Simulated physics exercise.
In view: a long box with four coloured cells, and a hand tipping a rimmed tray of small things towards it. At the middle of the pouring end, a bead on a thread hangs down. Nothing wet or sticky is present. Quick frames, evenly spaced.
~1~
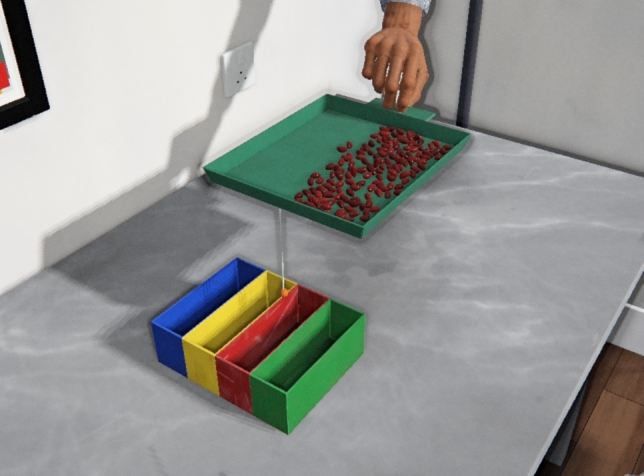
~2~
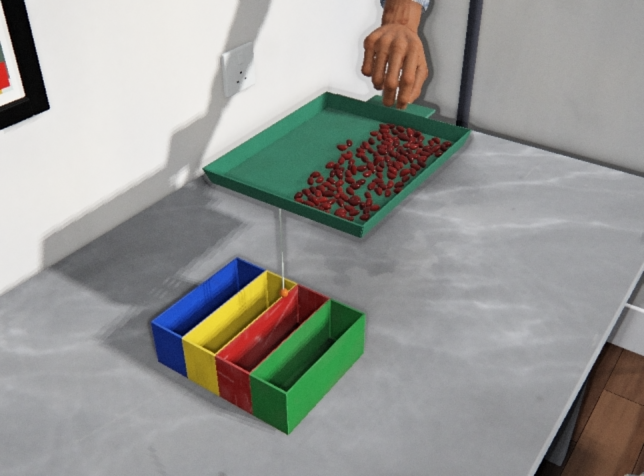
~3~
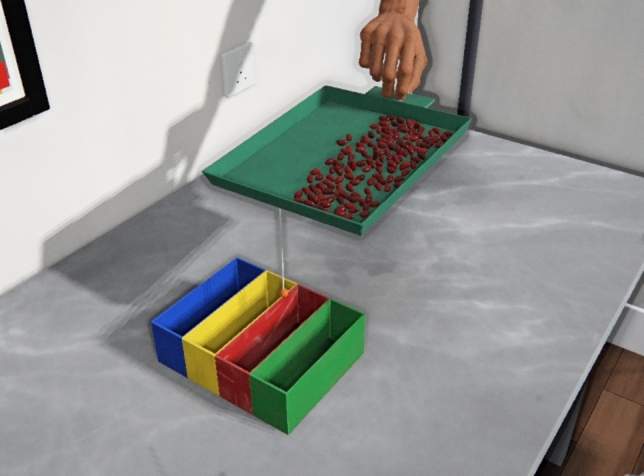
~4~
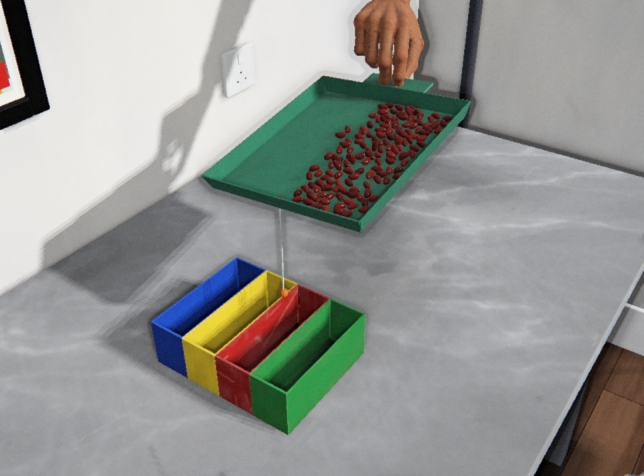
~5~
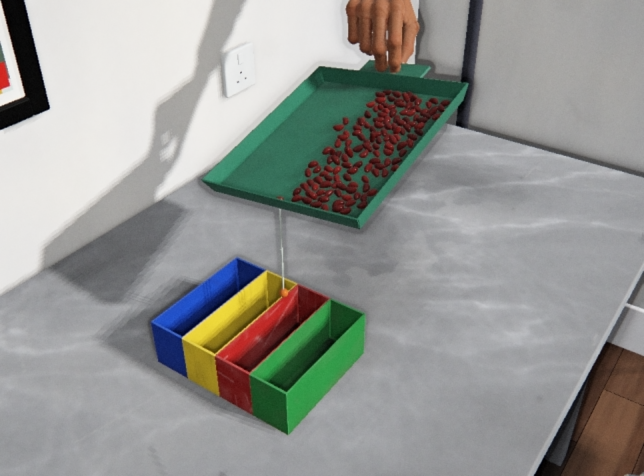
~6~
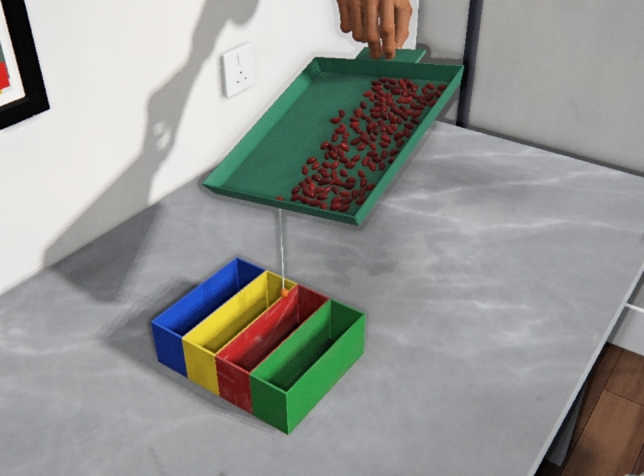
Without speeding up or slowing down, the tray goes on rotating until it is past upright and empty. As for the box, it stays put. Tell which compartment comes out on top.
It is blue that comes out on top.
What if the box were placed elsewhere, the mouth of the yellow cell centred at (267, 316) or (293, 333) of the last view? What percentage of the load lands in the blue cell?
Around 30 and around 0 per cent, in that order.
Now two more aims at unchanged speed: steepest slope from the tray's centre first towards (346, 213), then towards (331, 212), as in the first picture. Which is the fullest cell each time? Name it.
Case 1 goes to the green cell, case 2 to green.
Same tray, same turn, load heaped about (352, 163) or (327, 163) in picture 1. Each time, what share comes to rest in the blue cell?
In order, 60 % then 70 %.
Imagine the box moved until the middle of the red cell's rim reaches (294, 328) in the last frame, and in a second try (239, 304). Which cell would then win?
Try 1 - the blue one; try 2 - the yellow one.
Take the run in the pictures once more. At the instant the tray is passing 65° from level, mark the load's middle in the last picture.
The middle of the pieces shows up near (246, 193).
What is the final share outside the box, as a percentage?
Near 30 %.
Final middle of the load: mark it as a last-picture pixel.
The centre comes to rest close to (220, 318).
Just after the last frame, tray tipped steeply; almost all on the tray; about a tenth falling or outside the box.
A moment on, tray tipped past a quarter turn; about a tenth on the tray; roughly half in the blue cell; about a tenth in the yellow cell; roughly a third falling or outside the box.
Further on, tray tipped past a quarter turn; roughly two thirds in the blue cell; about a tenth in the yellow cell; roughly a third falling or outside the box.
When it is over, tray tipped past a quarter turn; roughly two thirds in the blue cell; about a tenth in the yellow cell; not one in the green cell; not one in the red cell; roughly a third outside the box.
